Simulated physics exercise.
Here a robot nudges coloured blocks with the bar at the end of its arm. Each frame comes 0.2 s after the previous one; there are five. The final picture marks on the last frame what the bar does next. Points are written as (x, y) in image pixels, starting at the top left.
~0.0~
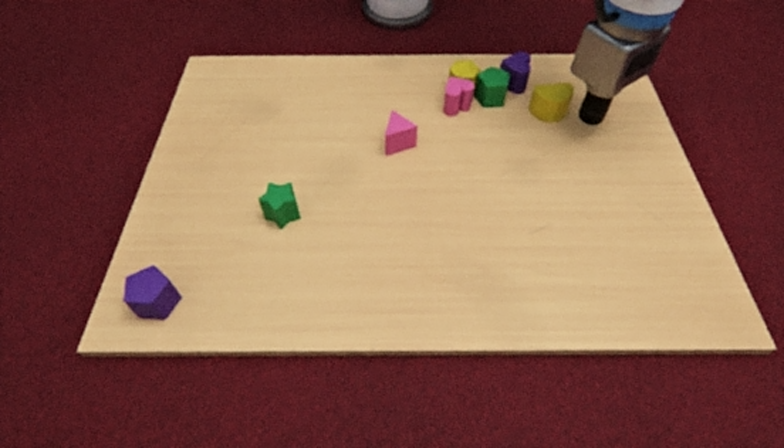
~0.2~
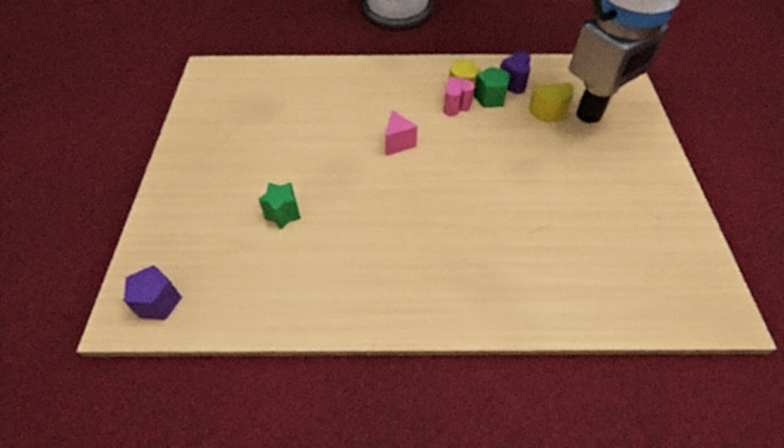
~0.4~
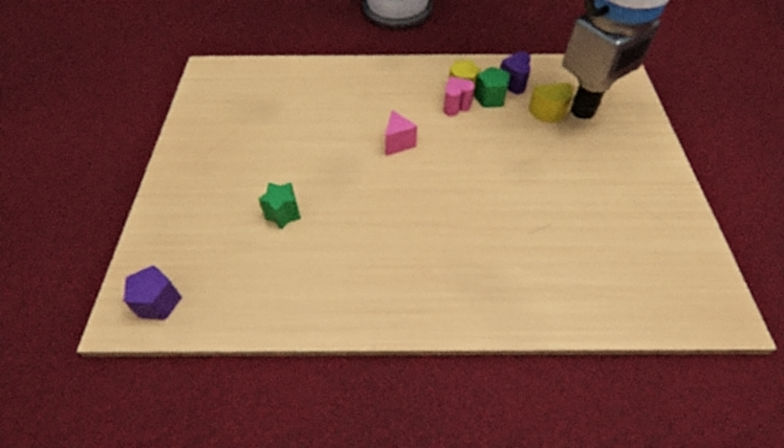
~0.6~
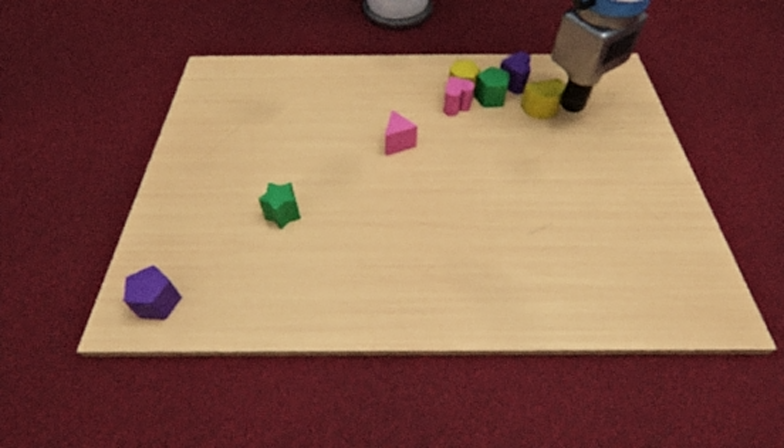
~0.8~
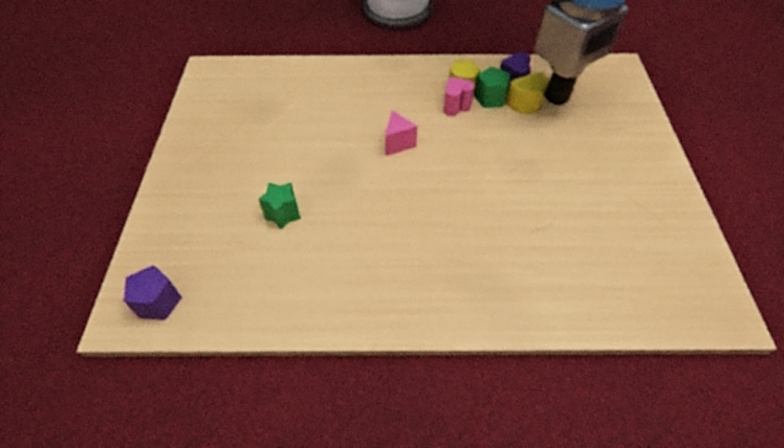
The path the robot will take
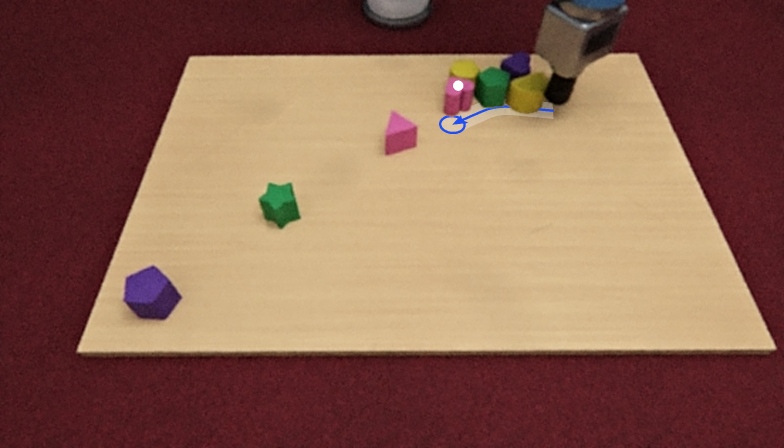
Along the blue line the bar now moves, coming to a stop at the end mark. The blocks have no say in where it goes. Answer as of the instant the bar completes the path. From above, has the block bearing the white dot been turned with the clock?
I expect not.
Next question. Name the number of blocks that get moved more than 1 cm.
Blocks that move over 1 cm: Three or more.
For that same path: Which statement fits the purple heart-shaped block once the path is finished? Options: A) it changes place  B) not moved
(A)
The drawn path runs from (553, 111) by way of (516, 107) and (482, 111) to (452, 124); the dot is on the pink heart-shaped block.
One third of the way, bar at (519, 94); pink heart-shaped block at (441, 86), turned 45° anticlockwise; yellow hexagon at (436, 59), turned 20° clockwise; green pentagon at (460, 70); purple heart-shaped block at (508, 58), turned 50° clockwise; yellow half-round block at (495, 77).
Two thirds of the way, bar at (484, 99); pink heart-shaped block at (439, 86), turned 55° anticlockwise; yellow hexagon at (414, 51), turned 25° clockwise; green pentagon at (436, 62); purple heart-shaped block at (506, 58), turned 60° clockwise; yellow half-round block at (464, 76), turned 45° clockwise.
At the end, bar at (454, 112); pink heart-shaped block at (437, 86), turned 65° anticlockwise; yellow hexagon at (413, 51), turned 25° clockwise; green pentagon at (435, 62); purple heart-shaped block at (506, 58), turned 60° clockwise; yellow half-round block at (462, 77), turned 55° clockwise.
